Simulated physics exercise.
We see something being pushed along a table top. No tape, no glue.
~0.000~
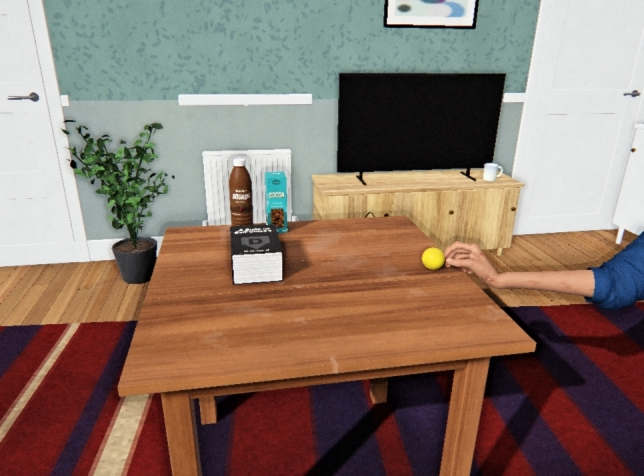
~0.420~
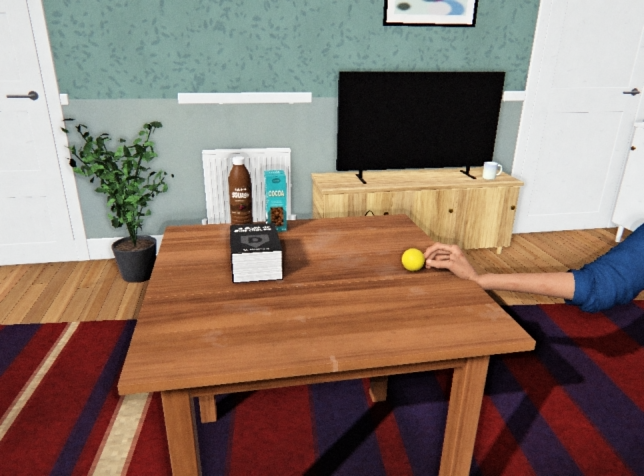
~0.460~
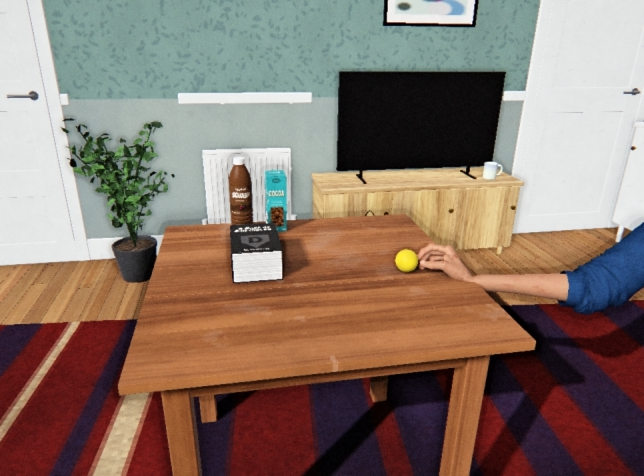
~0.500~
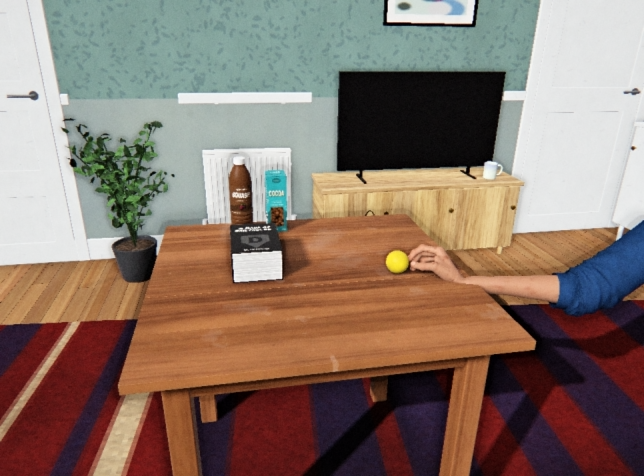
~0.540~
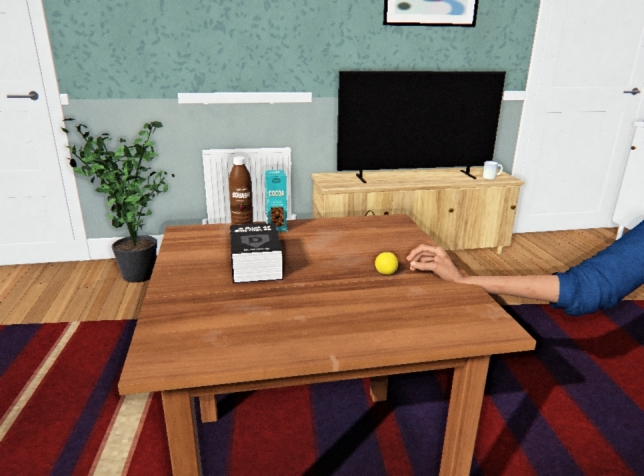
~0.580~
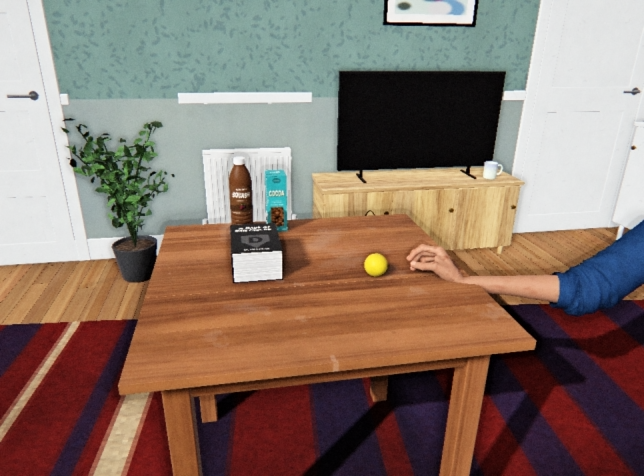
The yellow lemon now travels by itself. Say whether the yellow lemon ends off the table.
The yellow lemon drops to the floor.
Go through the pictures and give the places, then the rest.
In the first frame, under the hand; yellow lemon (433, 259).
In the second frame, under the hand; yellow lemon (413, 260).
In the third frame, under the hand; yellow lemon (407, 261).
In the fourth frame, yellow lemon (398, 262).
In the fifth frame, yellow lemon (387, 264) moved a little.
In the sixth frame, yellow lemon (376, 265) moved about its own width.
By 0.78 s, yellow lemon moved well along near (320, 273).
By 1.18 s, yellow lemon moved well along near (206, 289).
By 1.58 s, yellow lemon now off the table.
By 1.88 s, things are still on the move.
When it is over (2.0 s), off the table, yellow lemon.
